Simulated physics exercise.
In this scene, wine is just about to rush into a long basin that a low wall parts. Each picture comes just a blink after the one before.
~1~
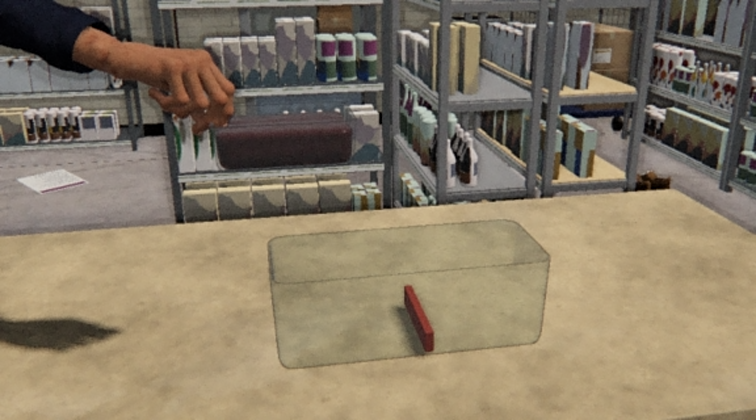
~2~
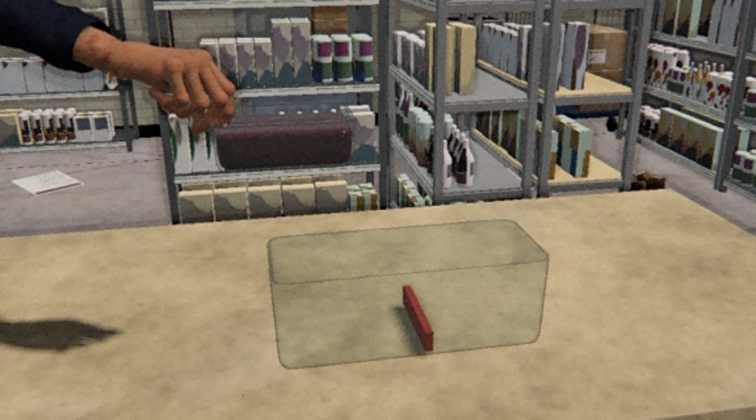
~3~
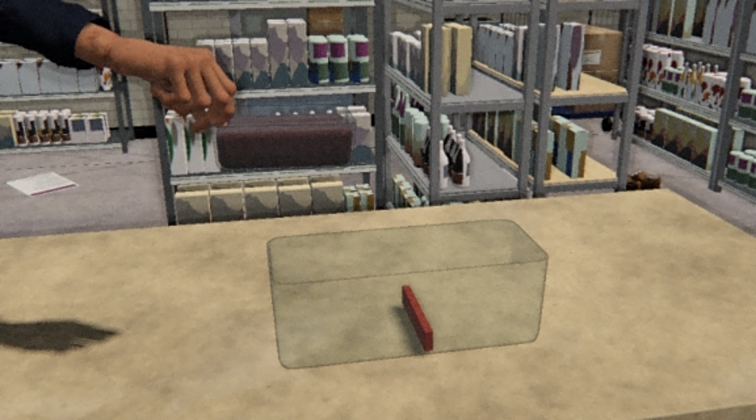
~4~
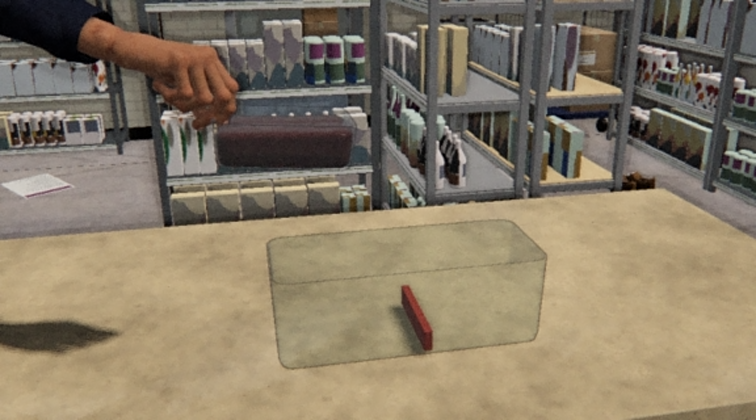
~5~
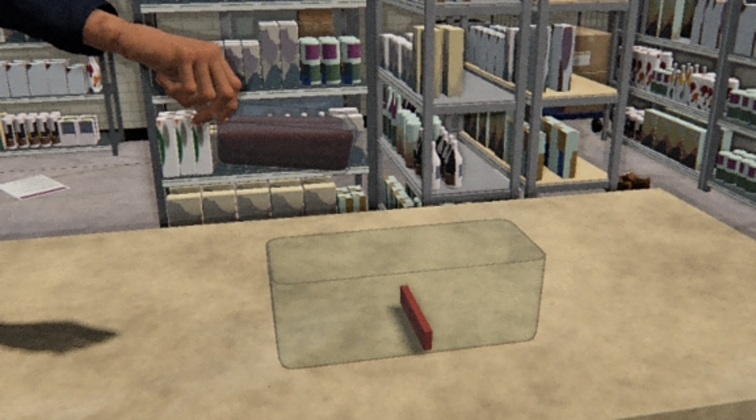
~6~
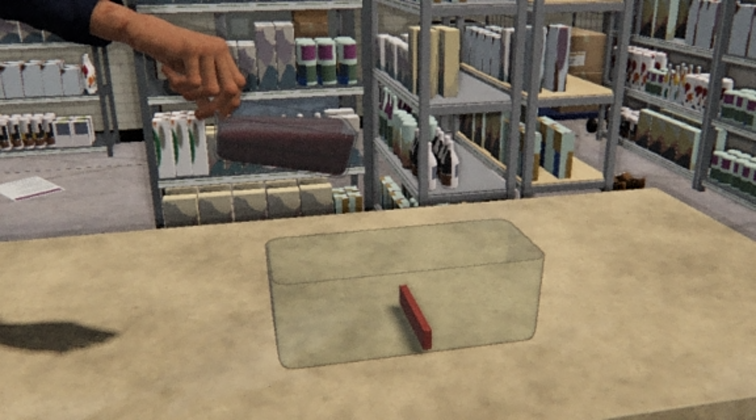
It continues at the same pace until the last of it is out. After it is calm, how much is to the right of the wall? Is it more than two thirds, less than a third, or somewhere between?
Middle of three bands.
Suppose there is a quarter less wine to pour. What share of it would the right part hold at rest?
I'd put it at around 20 %.
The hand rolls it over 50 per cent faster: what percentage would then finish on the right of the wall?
It comes to about 30 per cent.
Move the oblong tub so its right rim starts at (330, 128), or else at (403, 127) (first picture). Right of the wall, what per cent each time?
First try: About 15 %; second try: About 65 %.
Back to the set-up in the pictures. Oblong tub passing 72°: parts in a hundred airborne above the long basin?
About 50 per cent.
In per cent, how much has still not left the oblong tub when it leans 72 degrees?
It still holds around 20 per cent there.
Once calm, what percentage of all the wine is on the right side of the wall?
That is roughly 40 percent of it.
A moment on, the oblong tub is tipped part way and 19 per cent is still to pour, 13 is left of the wall and 16 right of it.
Next, the oblong tub is tipped right over and 2 per cent is still to pour, 45 is left of the wall and 40 right of it.
Then the oblong tub is tipped right over and 0 per cent is still to pour, 51 is left of the wall and 40 right of it.
Later the oblong tub is tipped right over and 0 per cent is still to pour, 51 is left of the wall and 40 right of it.
In the end 51 per cent lies left of the wall, 40 right of it and 9 outside.
